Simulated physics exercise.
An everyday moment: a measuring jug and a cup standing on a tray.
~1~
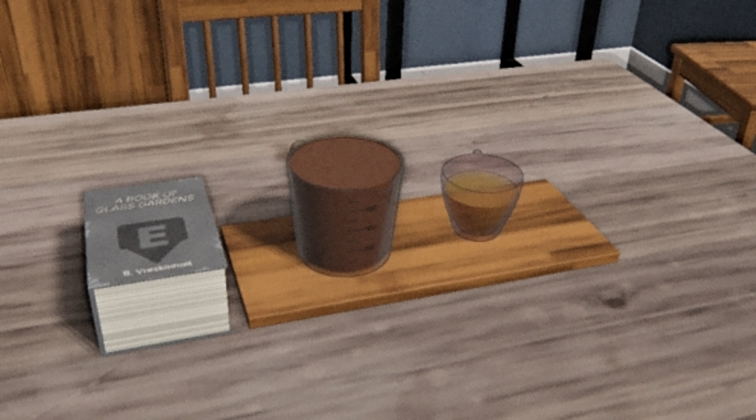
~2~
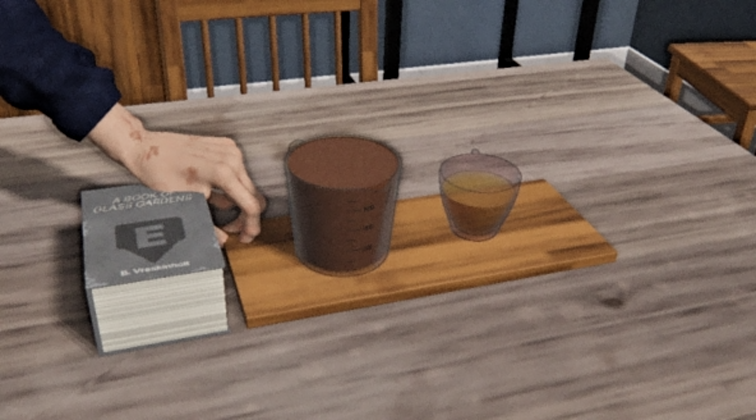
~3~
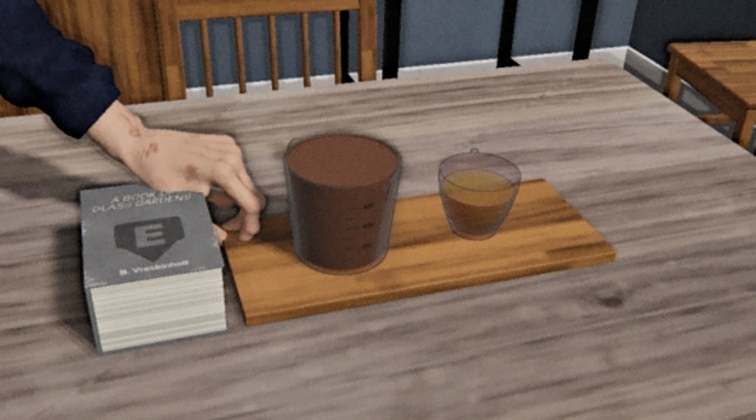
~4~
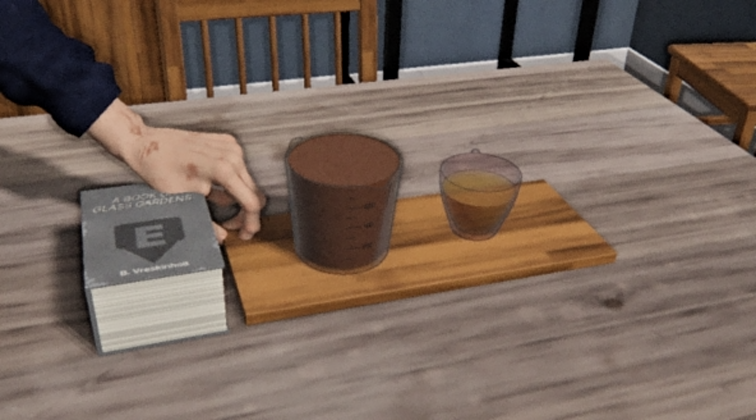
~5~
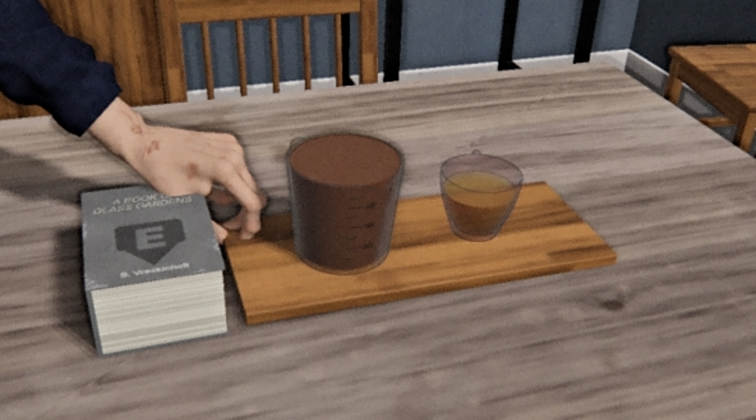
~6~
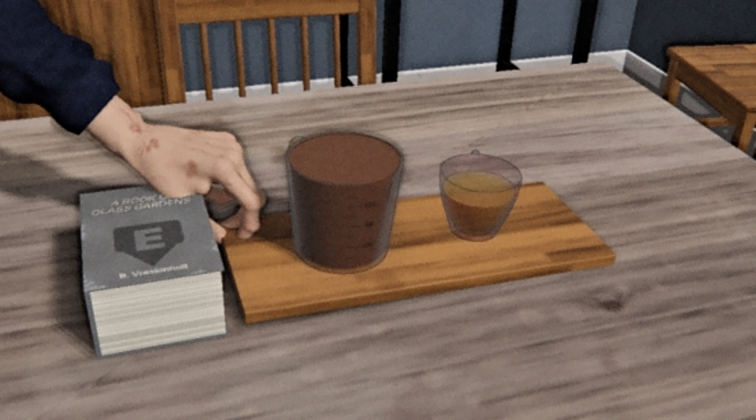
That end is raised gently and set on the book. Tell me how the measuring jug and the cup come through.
The measuring jug spills and the cup keeps it all in.
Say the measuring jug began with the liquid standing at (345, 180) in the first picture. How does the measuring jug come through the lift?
Then: Keeps it in.
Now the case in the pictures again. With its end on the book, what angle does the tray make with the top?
Some 12 degrees.
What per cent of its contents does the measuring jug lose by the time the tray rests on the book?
Roughly 10 per cent.
Shortly, the tray slopes by about 7°; measuring jug, it has lost some; cup, none is lost.
Then, the tray slopes by about 14°; measuring jug, it has lost some; cup, none is lost.
At the finish, the tray slopes by about 12°, resting on the book; measuring jug, it has lost some; cup, none is lost.
